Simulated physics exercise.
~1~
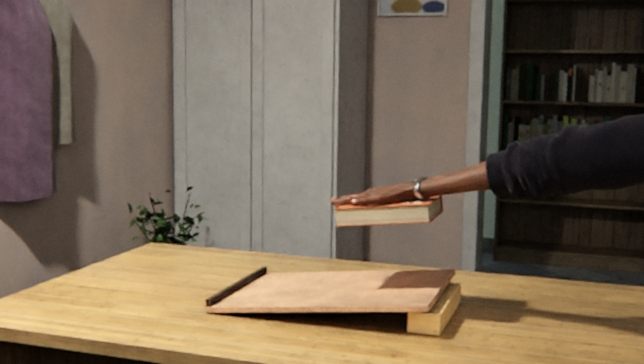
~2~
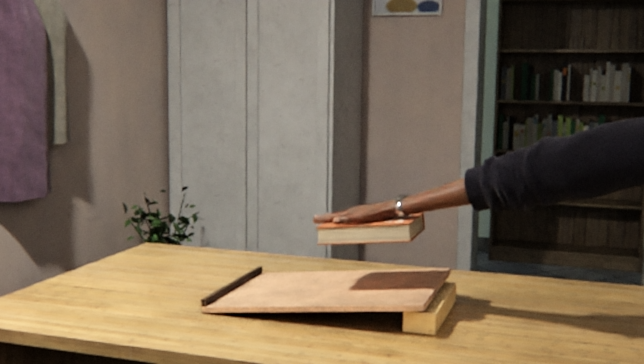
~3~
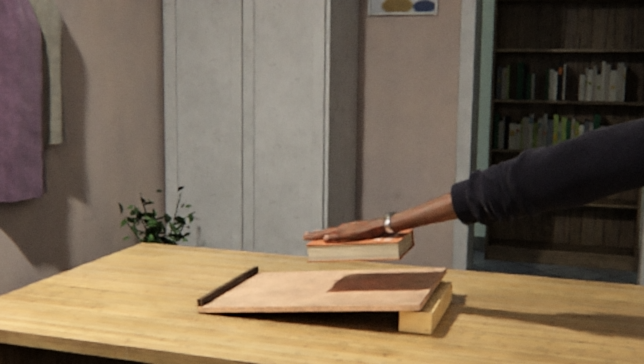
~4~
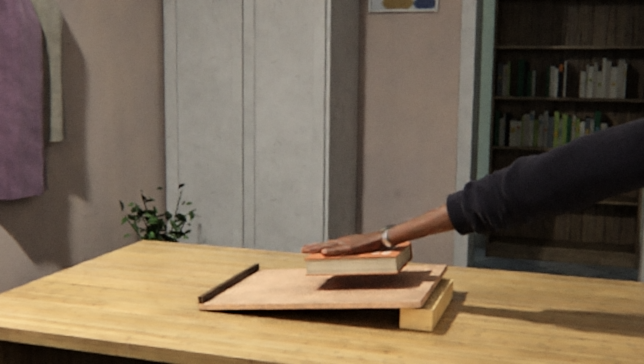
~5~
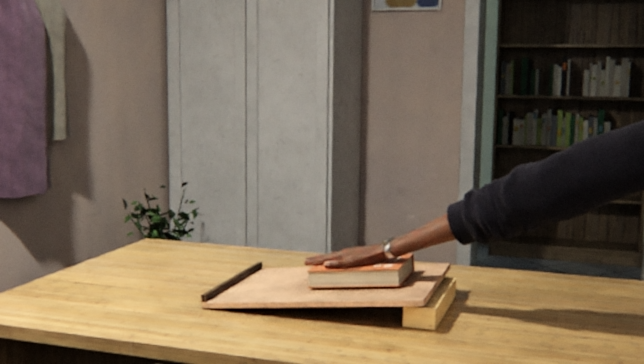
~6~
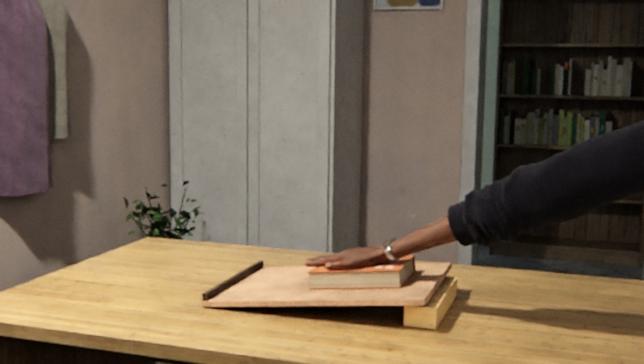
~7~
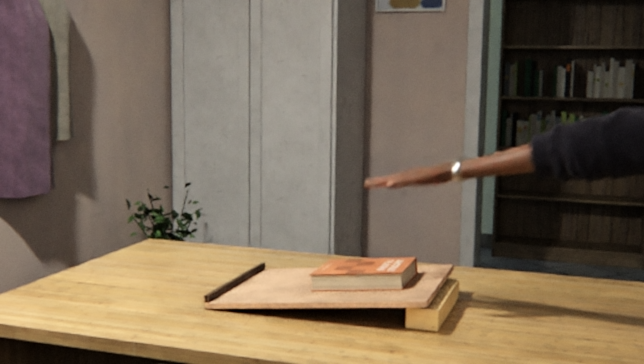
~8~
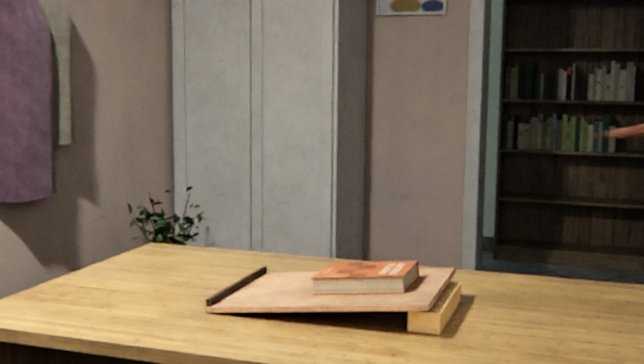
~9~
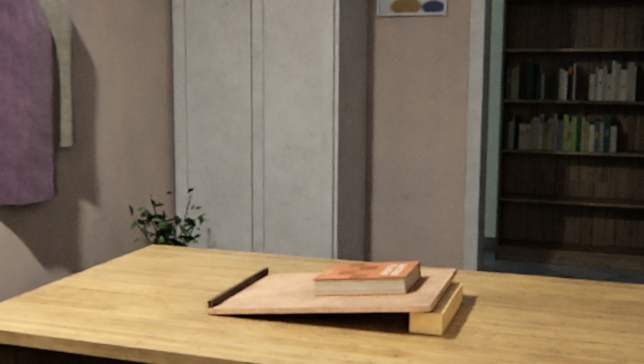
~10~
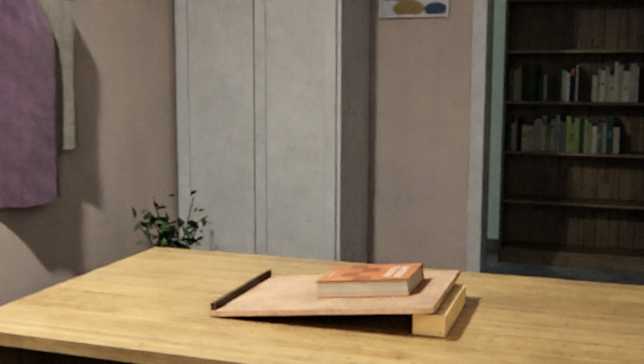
On a wooden table in a room with a bookshelf, a hand lowered an orange book onto a gently sloping board propped on a block, then let go and drew away to the right, and the book stayed resting where it was.
